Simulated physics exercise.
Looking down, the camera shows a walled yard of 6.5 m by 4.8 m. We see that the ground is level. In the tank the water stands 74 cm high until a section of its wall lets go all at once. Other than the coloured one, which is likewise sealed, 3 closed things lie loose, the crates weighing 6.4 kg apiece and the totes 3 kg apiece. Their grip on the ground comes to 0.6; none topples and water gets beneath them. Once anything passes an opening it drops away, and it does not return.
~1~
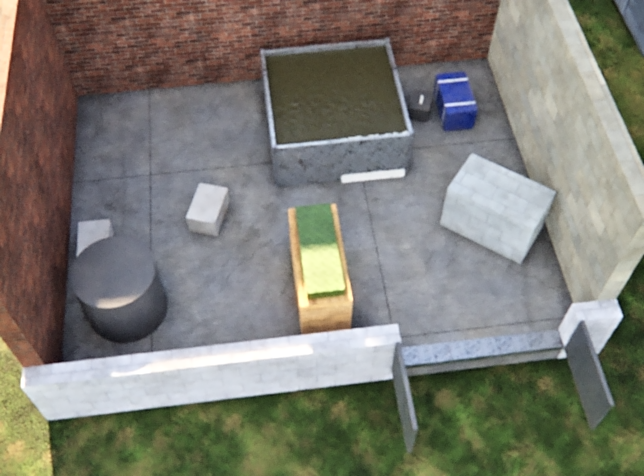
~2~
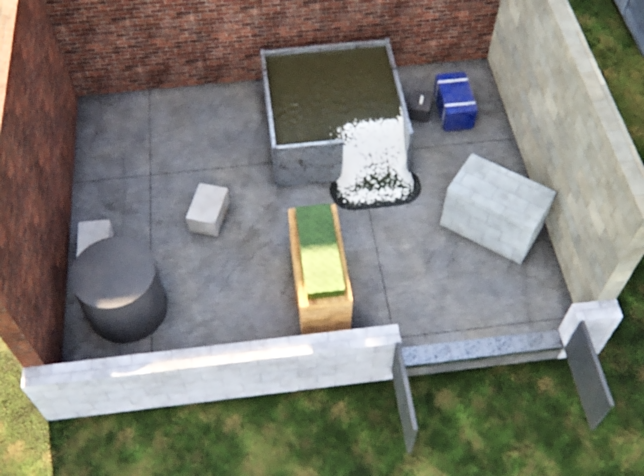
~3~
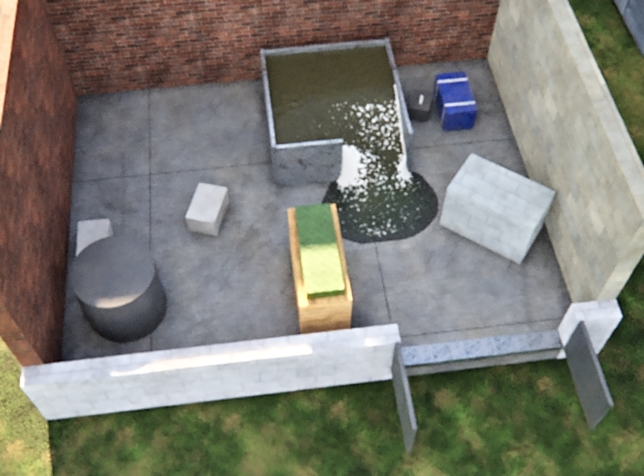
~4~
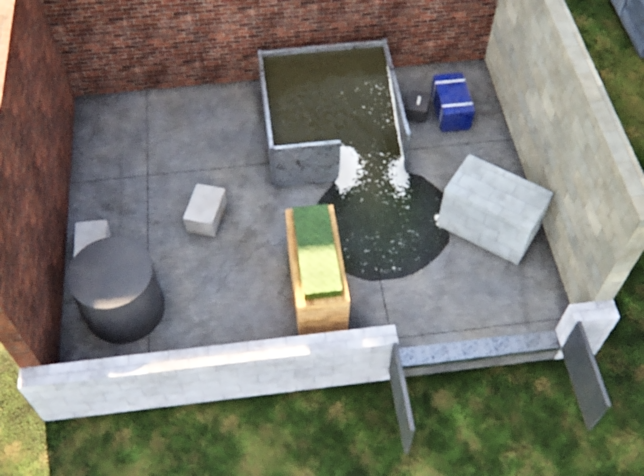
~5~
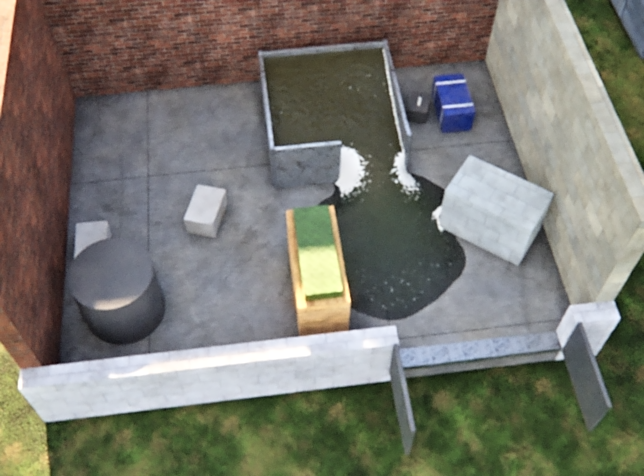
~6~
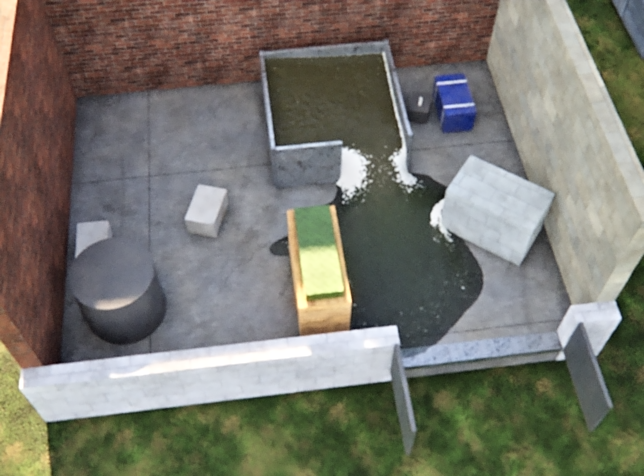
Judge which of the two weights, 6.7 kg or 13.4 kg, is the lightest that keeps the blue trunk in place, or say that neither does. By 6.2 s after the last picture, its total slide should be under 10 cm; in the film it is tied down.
Answer: 13.4 kg.
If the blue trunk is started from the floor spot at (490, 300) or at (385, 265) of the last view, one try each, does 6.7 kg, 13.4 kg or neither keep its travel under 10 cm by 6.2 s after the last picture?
One by one: No mass suffices; no mass suffices.
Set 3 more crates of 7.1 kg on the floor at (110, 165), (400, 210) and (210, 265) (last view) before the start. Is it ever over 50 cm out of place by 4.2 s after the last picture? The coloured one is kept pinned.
In order: Not as far, then farther, then not as far.
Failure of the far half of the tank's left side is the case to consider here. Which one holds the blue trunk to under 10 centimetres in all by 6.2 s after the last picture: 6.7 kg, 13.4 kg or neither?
In that case, even the light one works.
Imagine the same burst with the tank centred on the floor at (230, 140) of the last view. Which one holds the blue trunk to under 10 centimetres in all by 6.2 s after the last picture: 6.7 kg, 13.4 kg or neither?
Then the outcome is clear: Not even the heavier works.
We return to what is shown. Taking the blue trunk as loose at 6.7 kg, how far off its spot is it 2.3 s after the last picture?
About 20 cm off its spot.
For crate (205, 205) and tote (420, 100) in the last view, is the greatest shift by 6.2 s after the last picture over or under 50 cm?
Taking them as listed: Not beyond and beyond.
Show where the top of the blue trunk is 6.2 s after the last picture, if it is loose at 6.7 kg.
I'd put it at roughly (434, 66) in the last view.
Then, 0.6 s after the last picture the blue trunk would be 0 cm from its start with 6.7 kg and 0 cm from its start with 13.4 kg; 0 cm of water round it then.
Then, 2.3 s after the last picture the blue trunk would be 22 cm from its start with 6.7 kg and 0 cm from its start with 13.4 kg; 2 cm of water round it then.
Then, 4.2 s after the last picture the blue trunk would be 53 cm from its start with 6.7 kg and 0 cm from its start with 13.4 kg; 3 cm of water round it then.
Then, 6.2 s after the last picture the blue trunk would be 63 cm from its start with 6.7 kg and 2 cm from its start with 13.4 kg; 4 cm of water round it then.
